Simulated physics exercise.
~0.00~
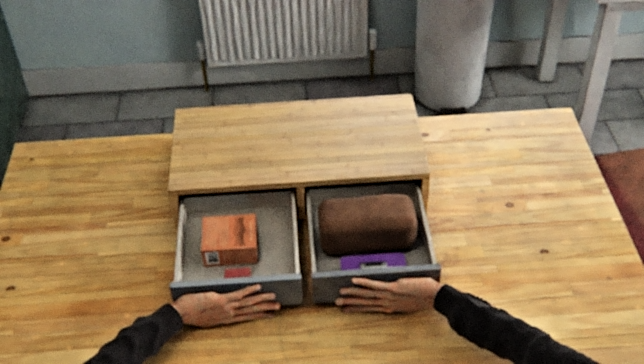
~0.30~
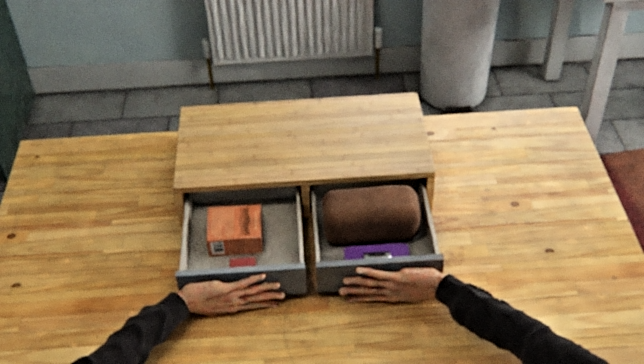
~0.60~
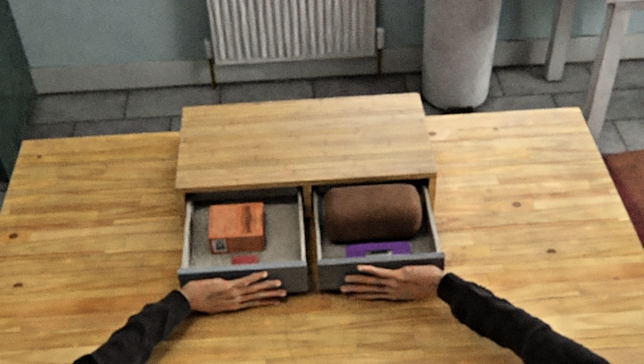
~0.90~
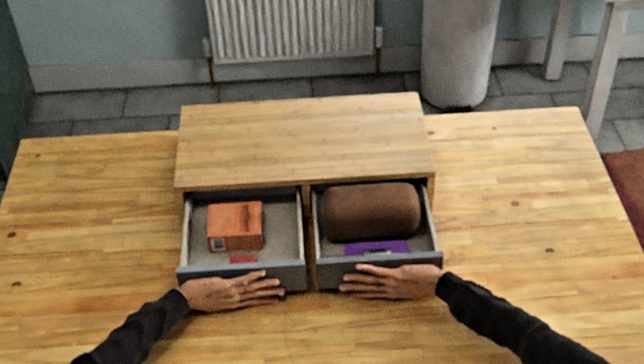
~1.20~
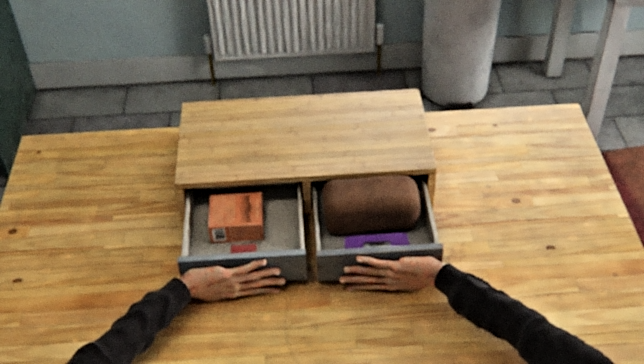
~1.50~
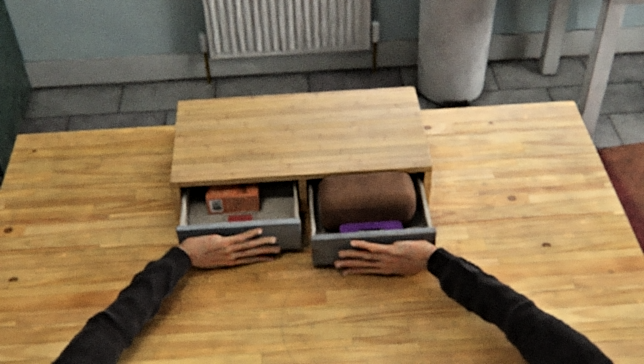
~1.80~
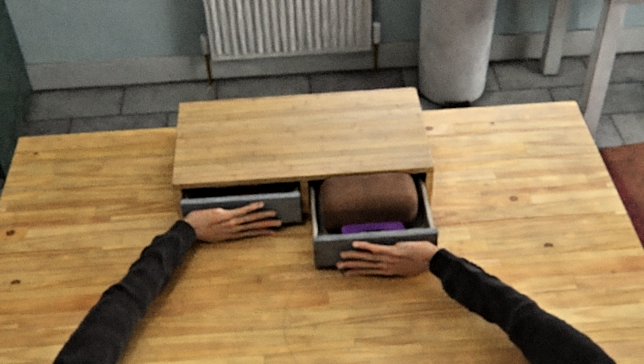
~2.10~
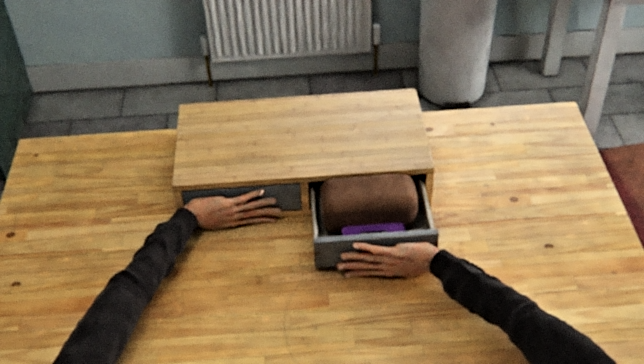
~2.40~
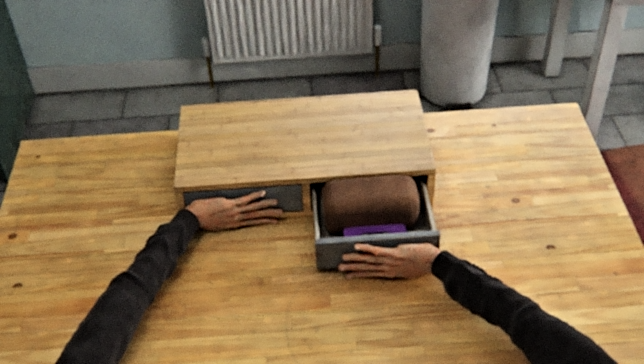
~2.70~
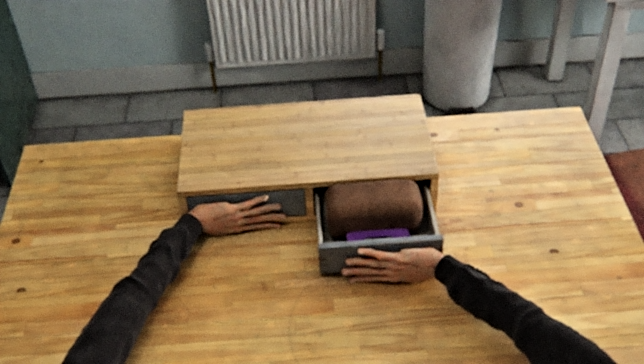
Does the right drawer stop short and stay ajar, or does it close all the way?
It stops short and stays ajar with the brown roll and purple case still in view, while the left drawer closes.
Two grey drawers sliding into a low wooden cabinet under two hands, the left shutting flush, the right stopping ajar.
